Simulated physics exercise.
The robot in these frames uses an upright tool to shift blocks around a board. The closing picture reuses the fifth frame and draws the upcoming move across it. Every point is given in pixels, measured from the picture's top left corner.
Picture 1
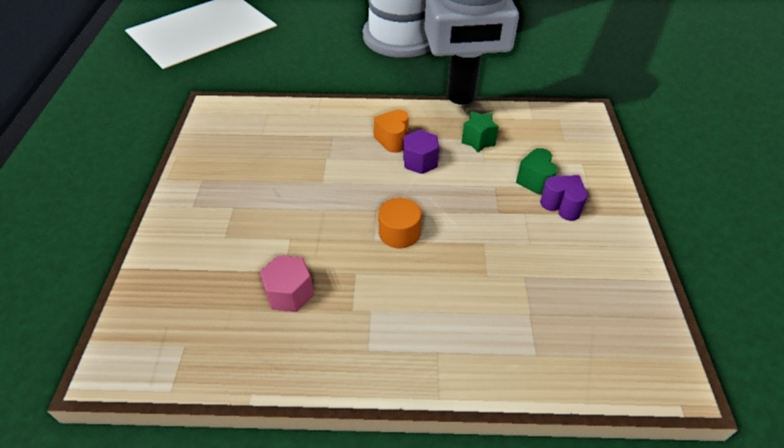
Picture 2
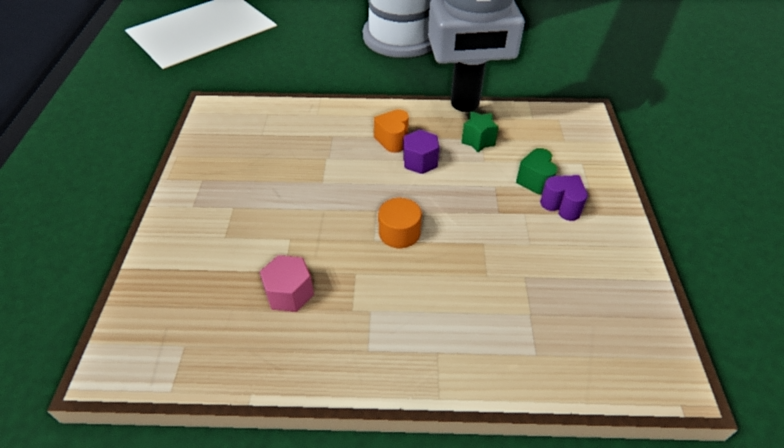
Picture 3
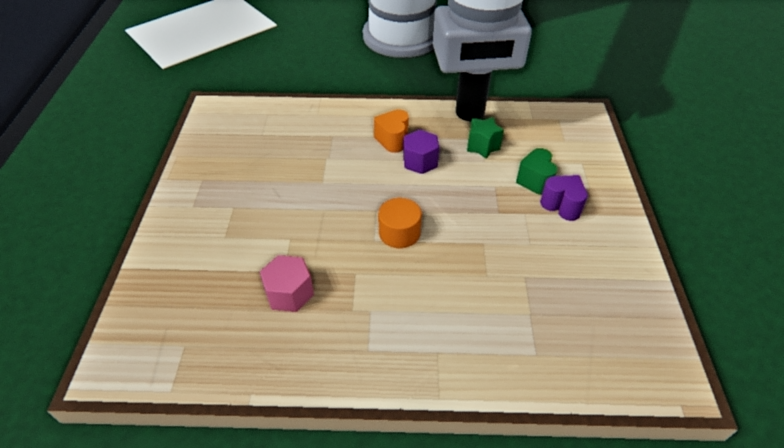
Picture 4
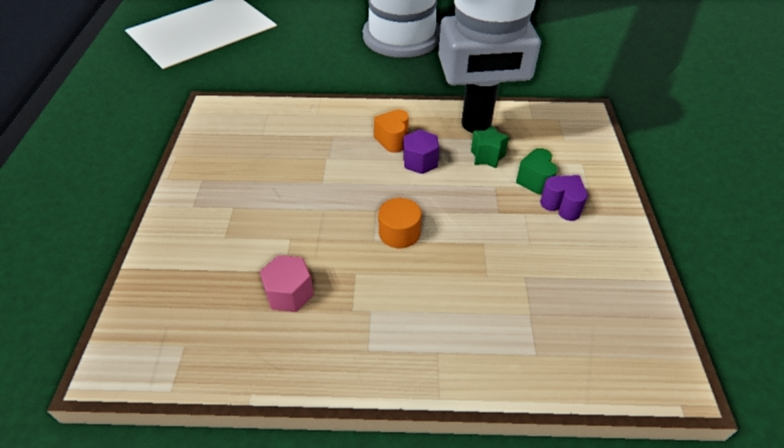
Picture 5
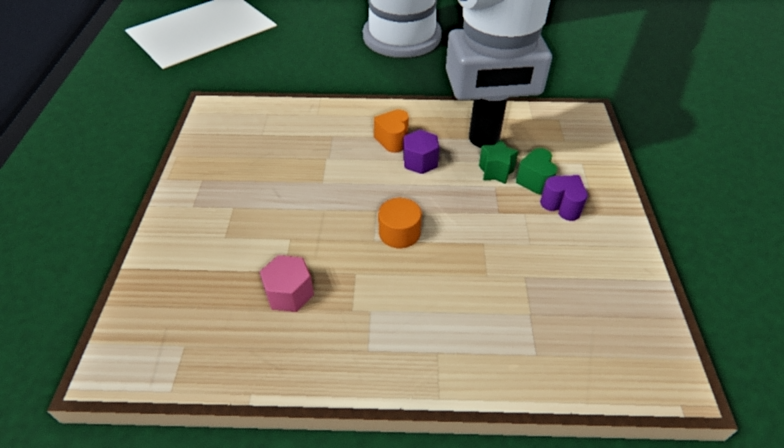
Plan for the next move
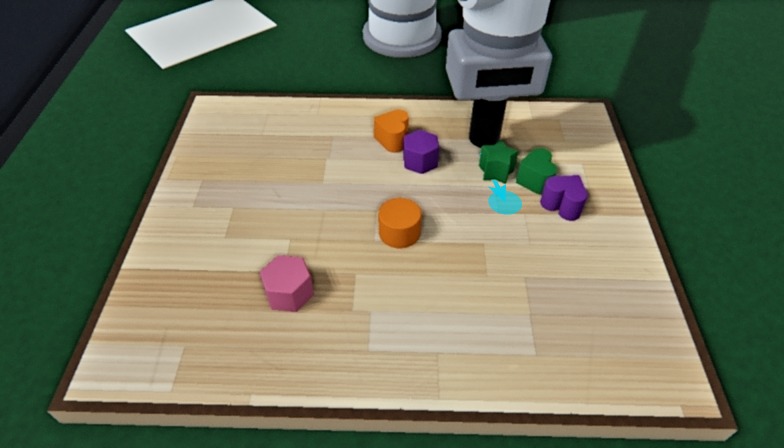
On a wooden board with a dark rim, a robot arm's upright black tool came down to a green star block and pushed it slightly toward the viewer and right, closer to a green heart-shaped block.
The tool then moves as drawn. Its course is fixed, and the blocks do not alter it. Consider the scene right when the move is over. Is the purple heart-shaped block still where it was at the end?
The answer is yes.
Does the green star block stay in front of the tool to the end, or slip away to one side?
The tool keeps it before itself.
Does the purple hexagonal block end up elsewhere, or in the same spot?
Put simply, it stays right there.
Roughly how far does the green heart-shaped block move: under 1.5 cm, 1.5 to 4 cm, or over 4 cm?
Less than 1.5 cm.
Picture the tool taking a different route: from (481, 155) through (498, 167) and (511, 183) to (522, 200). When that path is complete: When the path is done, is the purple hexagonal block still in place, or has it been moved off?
The purple hexagonal block does not move.
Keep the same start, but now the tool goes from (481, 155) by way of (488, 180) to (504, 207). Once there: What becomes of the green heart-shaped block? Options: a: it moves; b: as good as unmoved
Letter a.
Path on the board, straight from (481, 155) to (505, 202).
What follows on the original path. Halfway along, tool (496, 163); green star block (515, 176); green heart-shaped block (547, 166), turned 40° anticlockwise.
At the end, tool (508, 188); purple hexagonal block in place; green star block (531, 201); green heart-shaped block (547, 166), turned 40° anticlockwise; purple heart-shaped block in place.
